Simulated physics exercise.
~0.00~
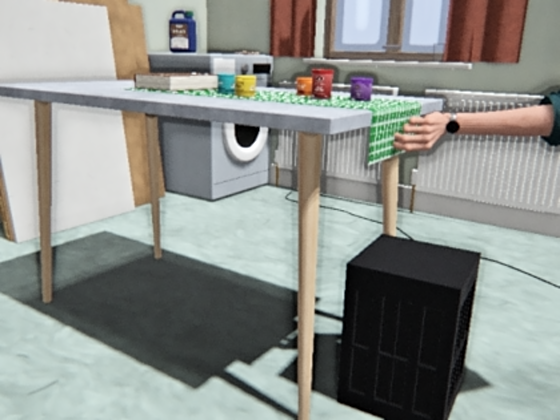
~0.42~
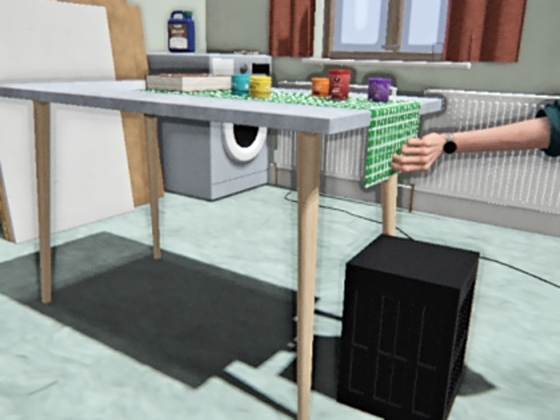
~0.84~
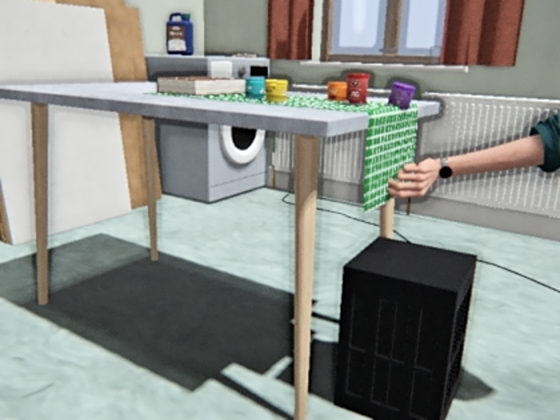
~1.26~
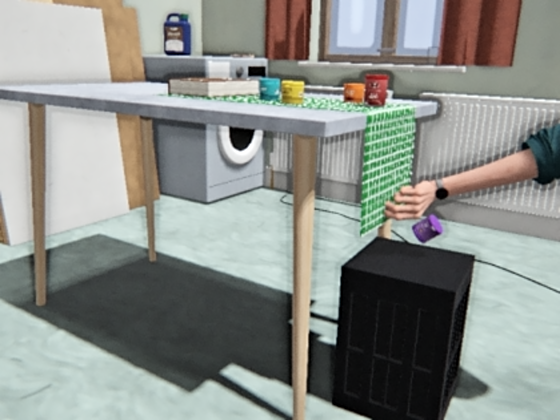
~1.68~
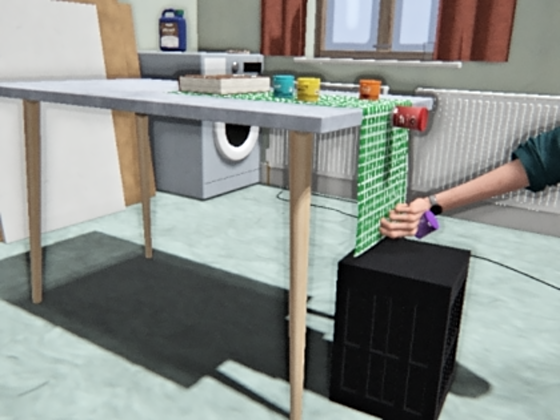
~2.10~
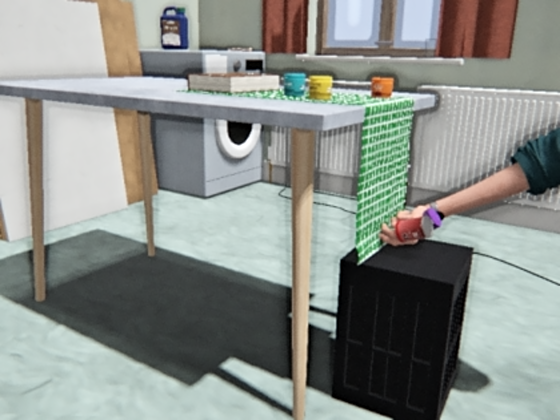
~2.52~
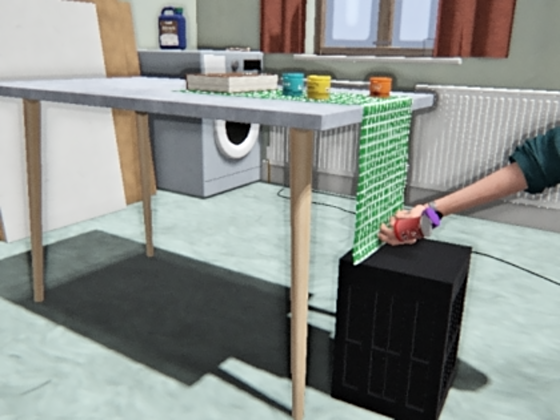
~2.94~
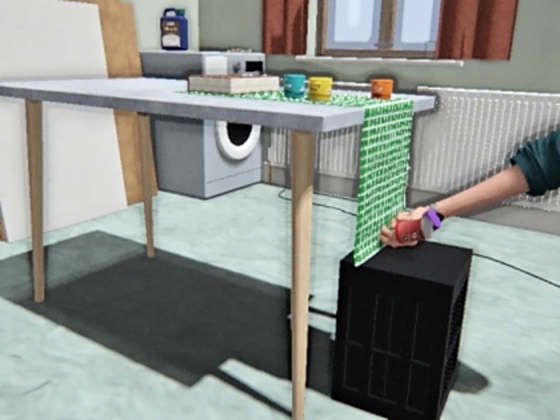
We see a hand pulling a green tablecloth down over the right end of a table, drawing small colorful pots along with it. The purple pot drops off the edge, then the red one, and both end up by the hand above the black crate while the others stay on the table.
